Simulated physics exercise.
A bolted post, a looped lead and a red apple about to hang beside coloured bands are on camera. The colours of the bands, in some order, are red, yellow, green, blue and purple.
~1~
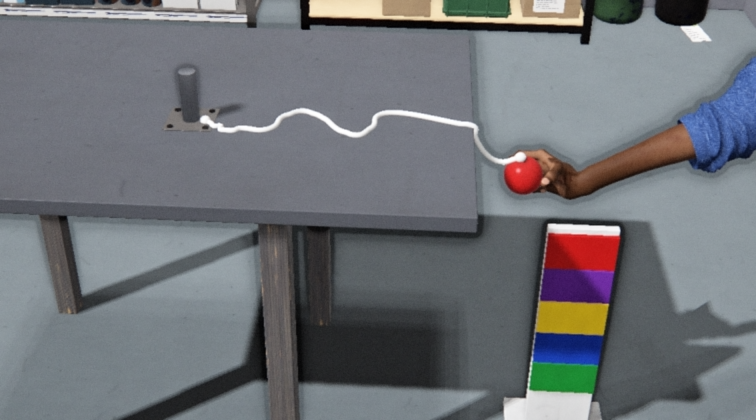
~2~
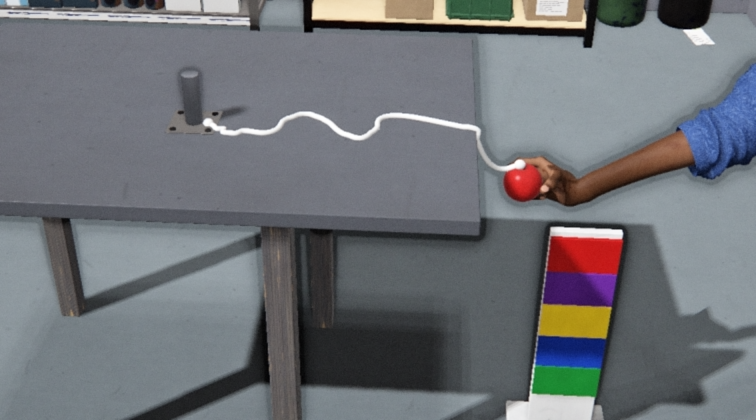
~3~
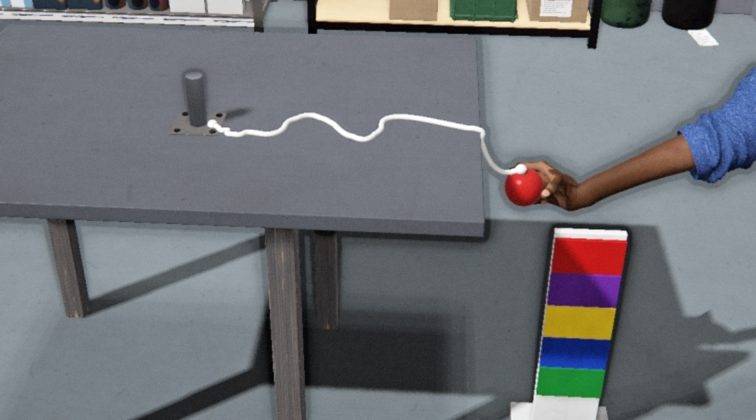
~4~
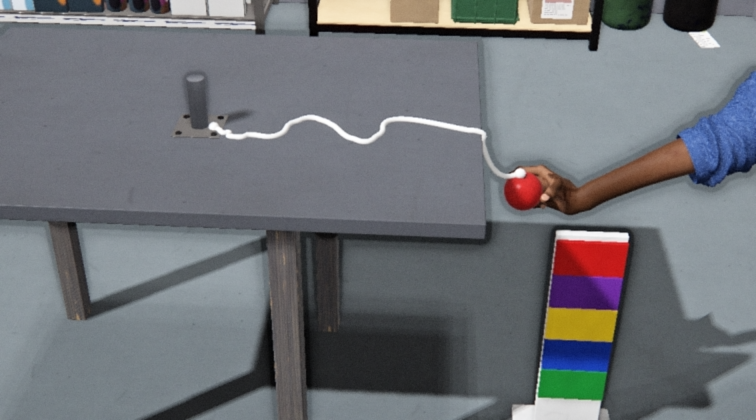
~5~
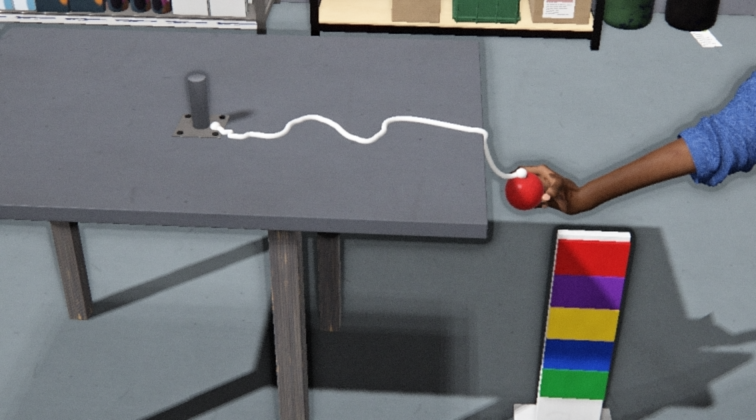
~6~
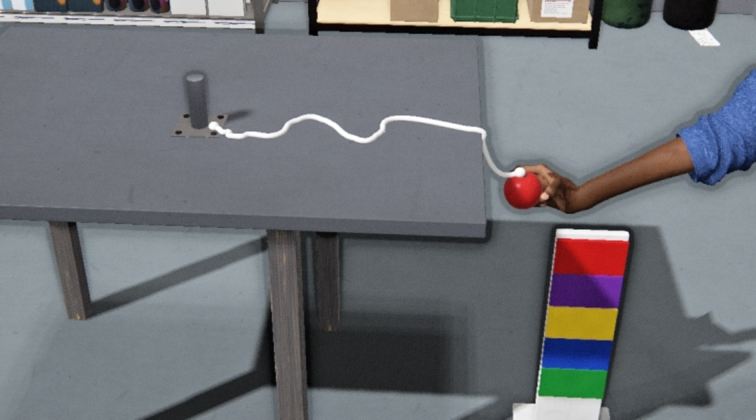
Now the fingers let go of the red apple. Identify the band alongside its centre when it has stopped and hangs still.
Its centre is alongside the purple band.
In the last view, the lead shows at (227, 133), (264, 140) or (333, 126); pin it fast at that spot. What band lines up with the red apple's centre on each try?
Try one: Purple. Try two: Purple. Try three: Red.
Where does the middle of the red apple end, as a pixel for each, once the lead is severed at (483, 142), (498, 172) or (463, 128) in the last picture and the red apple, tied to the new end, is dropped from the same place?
In that order: (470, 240), (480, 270) and (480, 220).
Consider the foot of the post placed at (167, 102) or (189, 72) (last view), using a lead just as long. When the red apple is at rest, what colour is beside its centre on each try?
The first case gives red, the second gives red.
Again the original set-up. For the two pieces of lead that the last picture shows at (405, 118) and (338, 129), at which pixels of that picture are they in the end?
I'd say about (482, 147) for one and about (387, 129) for the other.
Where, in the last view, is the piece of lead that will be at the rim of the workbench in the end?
You'll find it somewhere near (392, 119).
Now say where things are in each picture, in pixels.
The first frame shows red apple (523, 175); red (582, 254); purple (577, 287); yellow (572, 319); blue (568, 350); green (563, 379).
The second frame shows red apple (523, 183); lead through (230, 133) (293, 117) (344, 134) (393, 116) (464, 127).
The third frame shows red apple (524, 187).
The fourth frame shows red apple (523, 191); lead through (235, 137) (298, 121) (349, 138) (398, 119) (469, 131).
The fifth frame shows red apple (525, 191).
The sixth frame shows red apple (523, 190); lead through (235, 136) (298, 120) (349, 137) (398, 118) (469, 129).
Early on, apple near (505, 290); level with purple.
Midway, apple near (444, 280); level with purple.
Near the end, apple near (483, 289); level with purple.
Finally, apple near (477, 289); level with purple. The purple one.
